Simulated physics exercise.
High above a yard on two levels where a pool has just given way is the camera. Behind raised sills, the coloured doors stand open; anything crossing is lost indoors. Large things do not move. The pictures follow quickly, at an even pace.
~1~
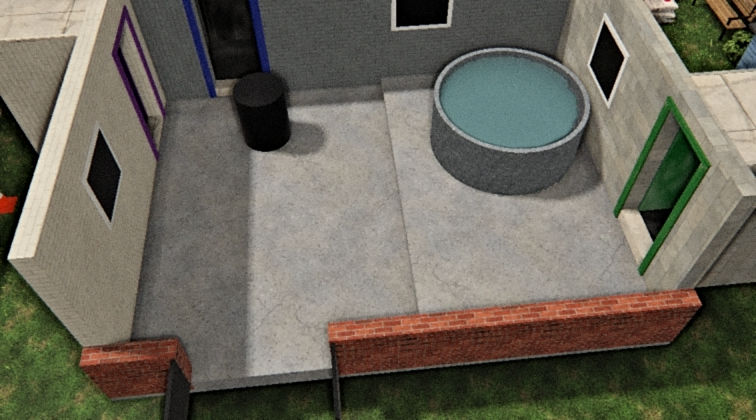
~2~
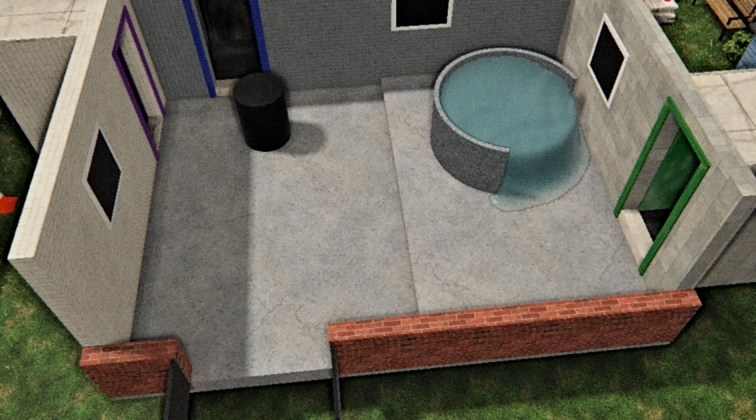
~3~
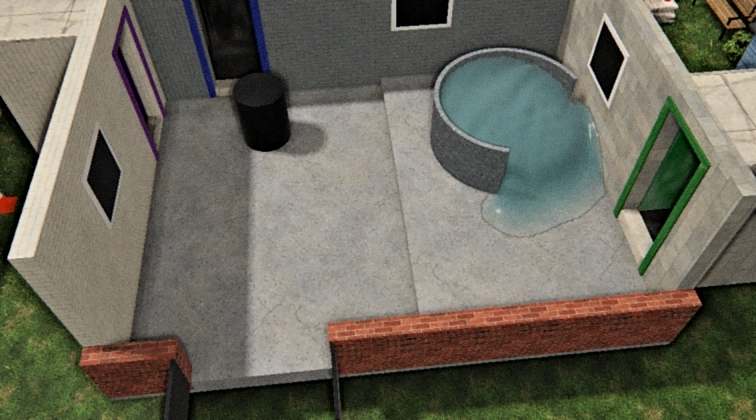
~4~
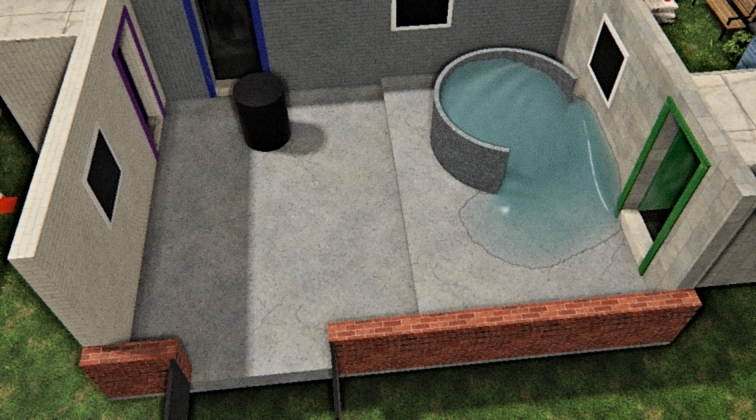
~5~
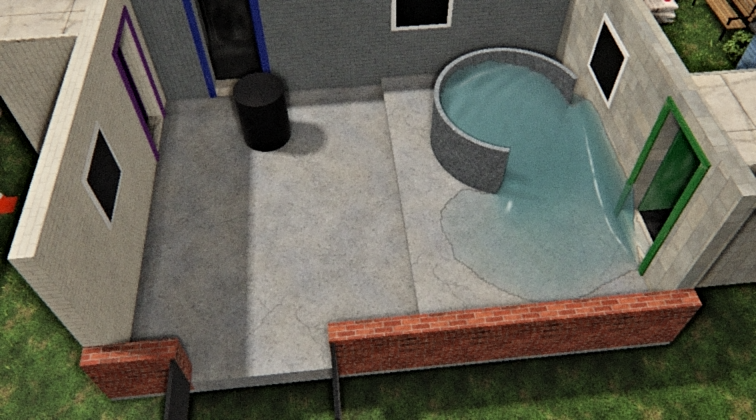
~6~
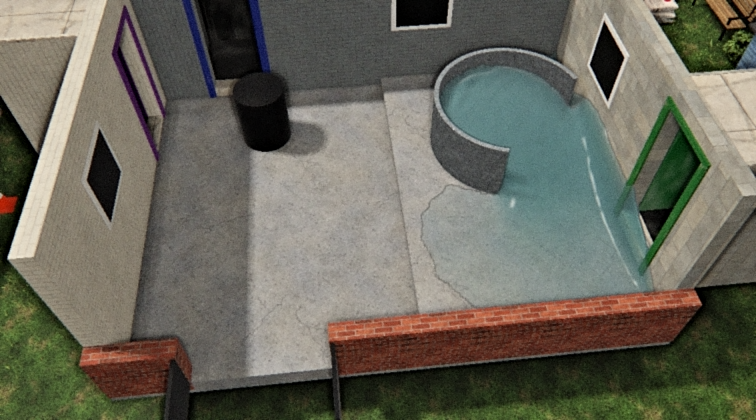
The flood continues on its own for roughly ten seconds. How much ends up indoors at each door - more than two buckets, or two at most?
Indoors: Purple door, more than two; blue door, two at most; green door, more than two.
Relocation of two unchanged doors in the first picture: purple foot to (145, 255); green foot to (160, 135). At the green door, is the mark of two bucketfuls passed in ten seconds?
Afterwards, the green one stays beneath the mark.
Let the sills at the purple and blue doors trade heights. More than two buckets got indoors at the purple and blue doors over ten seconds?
So the purple door remains below the line and the blue door crosses the line.
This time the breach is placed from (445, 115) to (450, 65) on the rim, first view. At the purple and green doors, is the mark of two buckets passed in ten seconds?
I'd say the purple door gets more, but the green door gets less.
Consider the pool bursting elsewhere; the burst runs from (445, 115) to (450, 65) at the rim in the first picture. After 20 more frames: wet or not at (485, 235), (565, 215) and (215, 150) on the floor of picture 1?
Bone-dry, bone-dry, submerged.
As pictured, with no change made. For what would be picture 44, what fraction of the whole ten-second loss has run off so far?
I'd say about 45 per cent.
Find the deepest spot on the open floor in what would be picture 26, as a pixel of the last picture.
Look near (134, 320).
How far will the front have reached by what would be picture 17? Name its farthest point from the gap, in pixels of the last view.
At about (254, 358).
A moment on, water covers 25 % of the floor; the purple door not reached, the blue door not reached, the green door over two buckets in.
Next, water covers 40 % of the floor; the purple door not reached, the blue door not reached, the green door over two buckets in.
Then, water covers 85 % of the floor; the purple door not reached, the blue door not reached, the green door far over two buckets in.
Later, water covers 95 % of the floor; the purple door over two buckets in, the blue door wet at the sill, nothing in, the green door far over two buckets in.
In the end, water covers 95 % of the floor; the purple door far over two buckets in, the blue door wet at the sill, nothing in, the green door far over two buckets in.
